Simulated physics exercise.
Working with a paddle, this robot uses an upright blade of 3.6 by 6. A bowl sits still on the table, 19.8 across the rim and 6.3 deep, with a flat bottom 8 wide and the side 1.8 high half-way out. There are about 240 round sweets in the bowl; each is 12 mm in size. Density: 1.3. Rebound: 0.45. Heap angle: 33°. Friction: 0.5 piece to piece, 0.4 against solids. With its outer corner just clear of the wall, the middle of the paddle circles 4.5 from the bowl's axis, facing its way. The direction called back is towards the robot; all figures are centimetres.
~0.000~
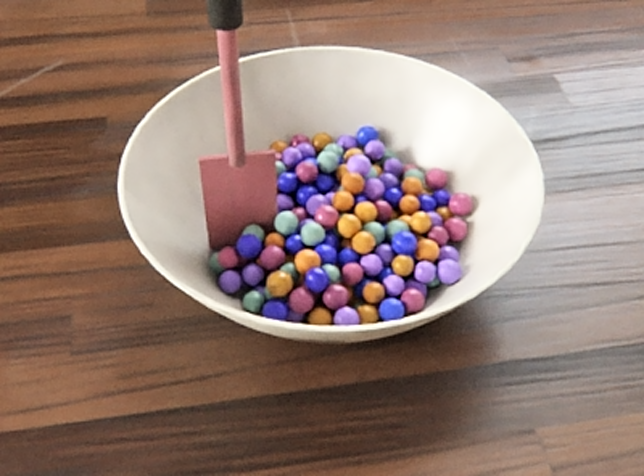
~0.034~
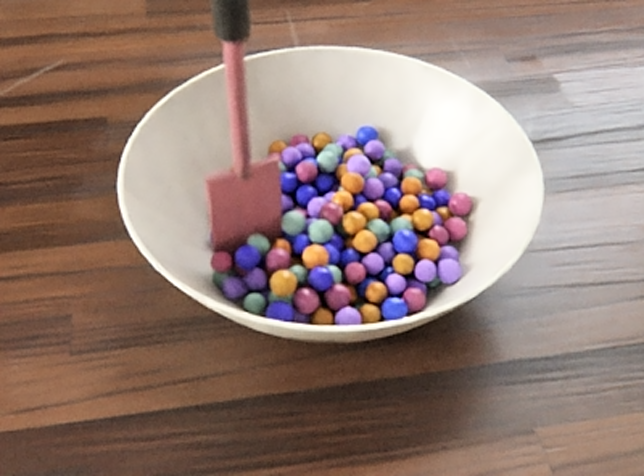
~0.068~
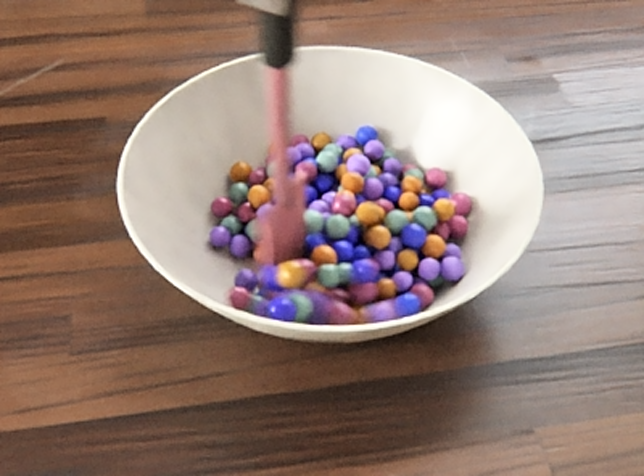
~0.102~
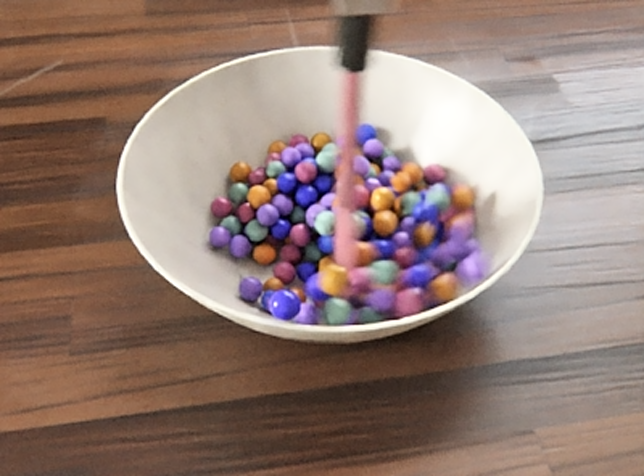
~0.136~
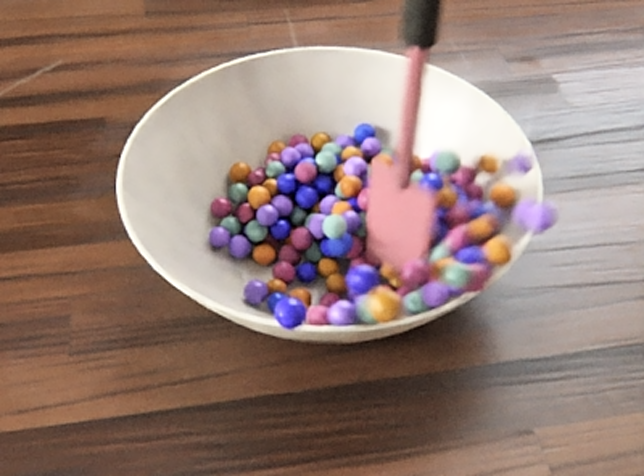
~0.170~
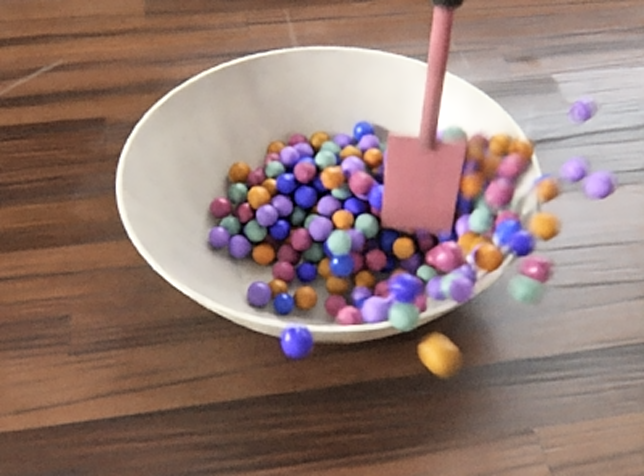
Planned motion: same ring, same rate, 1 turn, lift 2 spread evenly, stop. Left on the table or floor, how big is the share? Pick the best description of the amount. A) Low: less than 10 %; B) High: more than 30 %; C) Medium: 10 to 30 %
The answer is C.
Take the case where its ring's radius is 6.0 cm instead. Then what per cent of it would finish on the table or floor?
That would make it around 0 percent.
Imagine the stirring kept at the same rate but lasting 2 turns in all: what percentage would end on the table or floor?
Roughly 25 per cent.
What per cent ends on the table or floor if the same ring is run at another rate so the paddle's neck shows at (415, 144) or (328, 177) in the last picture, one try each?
First try: Around 10 %; second try: Around 0 %.
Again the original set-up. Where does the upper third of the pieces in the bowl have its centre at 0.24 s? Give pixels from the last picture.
I'd put its middle near (372, 110).
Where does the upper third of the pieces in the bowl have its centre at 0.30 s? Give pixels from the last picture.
It is centred roughly at (261, 119).
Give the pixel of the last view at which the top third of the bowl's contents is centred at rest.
It is centred around (308, 214).
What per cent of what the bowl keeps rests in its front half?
It comes to near 50 percent.
By 0.24 s, 233° round, highest piece 11 above the table; 217 in the bowl, 1 on the table or floor, 22 in flight or on the tool.
By 0.30 s, 303° round, highest piece 10 above the table; 205 in the bowl, 13 on the table or floor, 22 in flight or on the tool.
By 0.53 s, 0° round, highest piece 5 above the table; 190 in the bowl, 50 on the table or floor.
By 1.23 s, 0° round, highest piece 4 above the table; 190 in the bowl, 50 on the table or floor.
Final count, 190 in the bowl, 50 on the table or floor. That is 21 % on the table or floor.
